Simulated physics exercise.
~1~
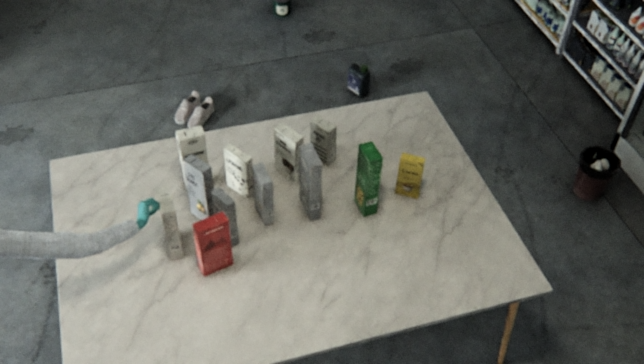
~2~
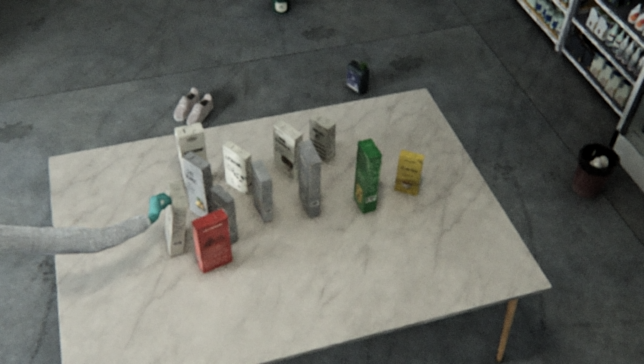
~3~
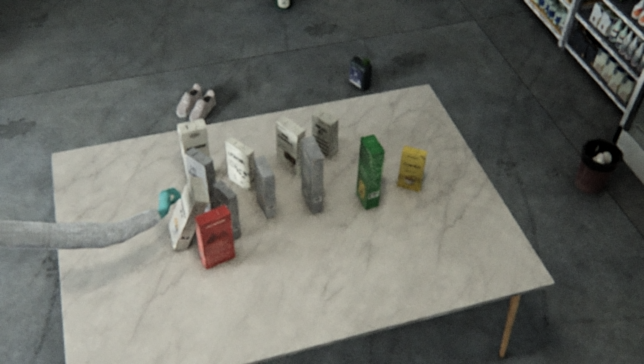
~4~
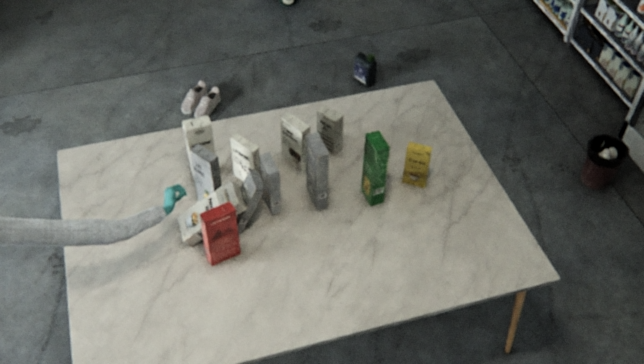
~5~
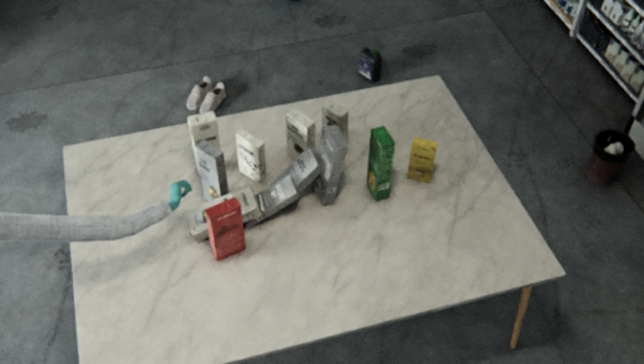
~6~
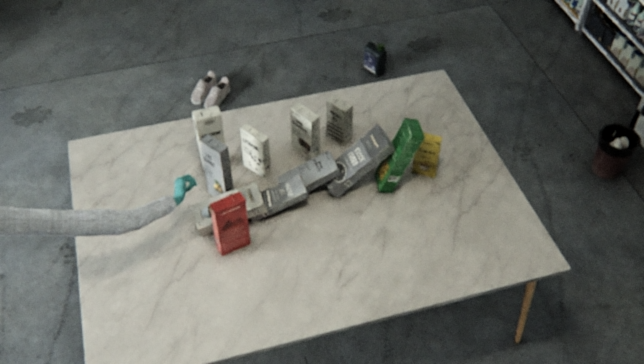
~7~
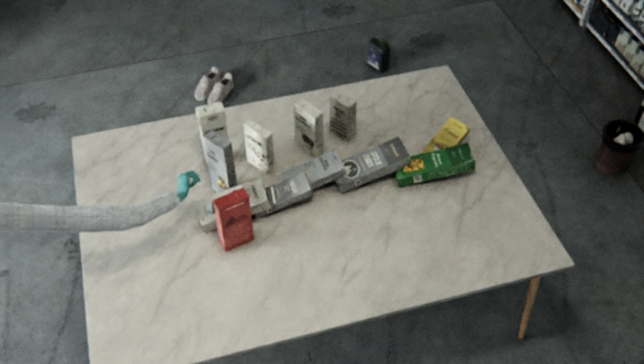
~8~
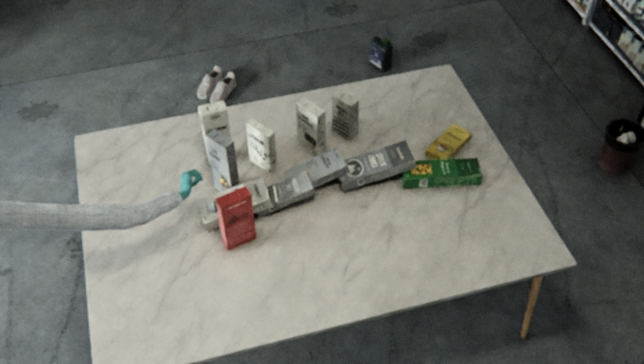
A gloved hand tips a box, toppling gray boxes, then the green and yellow ones.
